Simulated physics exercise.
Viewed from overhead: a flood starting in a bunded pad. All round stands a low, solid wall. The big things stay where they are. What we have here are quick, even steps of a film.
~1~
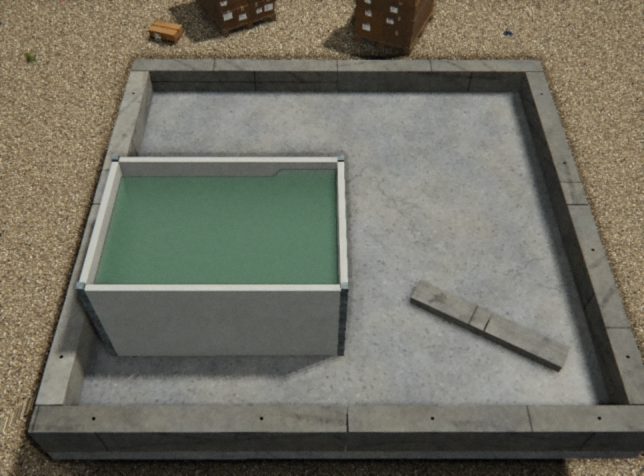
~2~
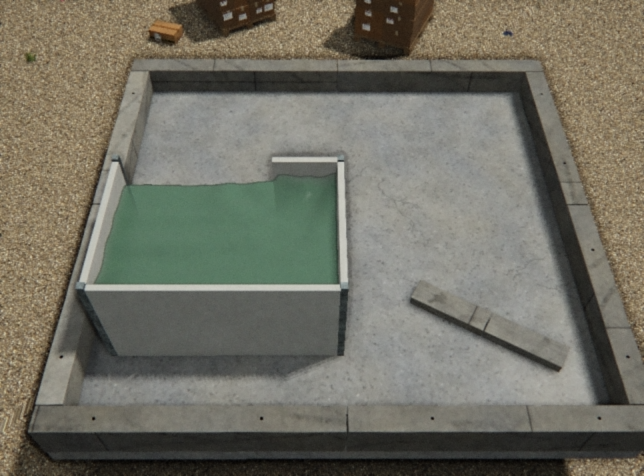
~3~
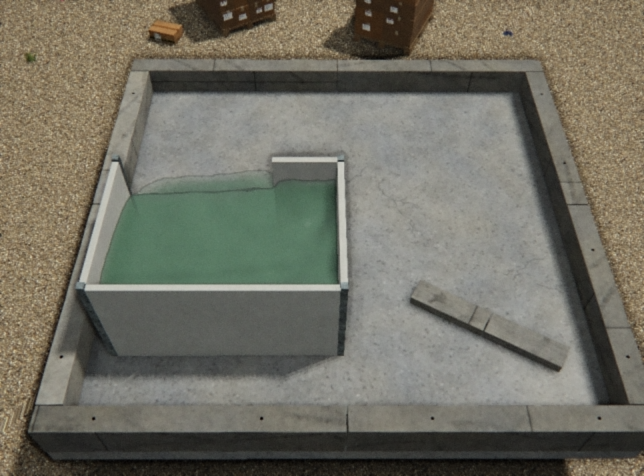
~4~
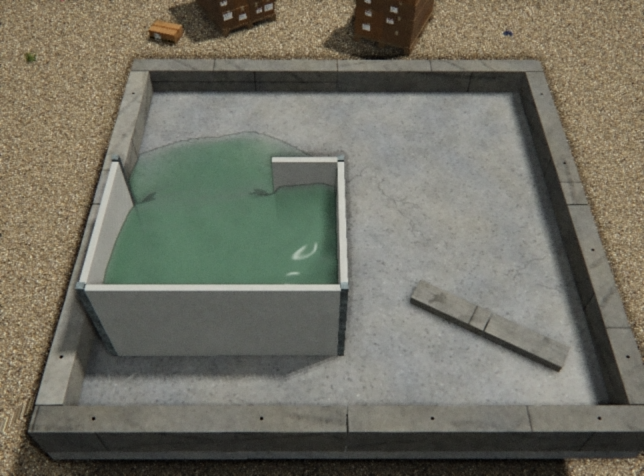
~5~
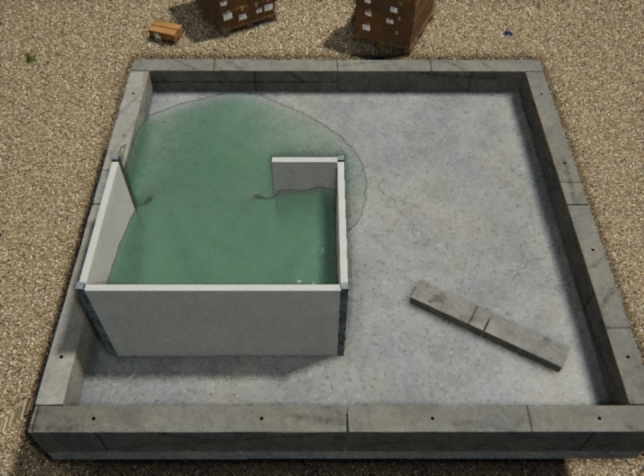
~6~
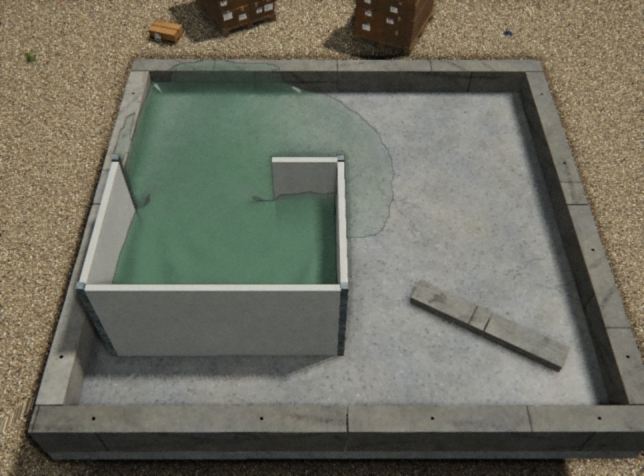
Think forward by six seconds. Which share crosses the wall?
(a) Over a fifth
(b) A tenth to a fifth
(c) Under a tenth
Answer: B.
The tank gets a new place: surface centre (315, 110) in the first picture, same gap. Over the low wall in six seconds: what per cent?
I'd say roughly 26 percent of it.
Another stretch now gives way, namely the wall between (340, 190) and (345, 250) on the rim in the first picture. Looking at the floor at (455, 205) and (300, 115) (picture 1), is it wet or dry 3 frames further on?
Going in order, I'd call it inundated and then not reached.
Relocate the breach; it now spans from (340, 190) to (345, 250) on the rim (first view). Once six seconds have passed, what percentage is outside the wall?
Some 4 in a hundred.
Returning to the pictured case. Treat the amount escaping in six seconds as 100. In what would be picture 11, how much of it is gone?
Log: Around 25 %, estimated.
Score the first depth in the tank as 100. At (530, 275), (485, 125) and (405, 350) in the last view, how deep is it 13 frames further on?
I'd say around 0 per cent, then 12 per cent, then 0 per cent.
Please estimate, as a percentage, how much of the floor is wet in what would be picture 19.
About 55 %.
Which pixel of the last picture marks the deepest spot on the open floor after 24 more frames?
Deepest spot: Near (603, 419).
A moment on, water covers 40 % of the floor; the low wall has let 1 % over.
Next, water covers 40 % of the floor; the low wall has let 4 % over.
Then, water covers 50 % of the floor; the low wall has let 14 % over.
Later, water covers 75 % of the floor; the low wall has let 15 % over.
In the end, water covers 80 % of the floor; the low wall has let 16 % over.
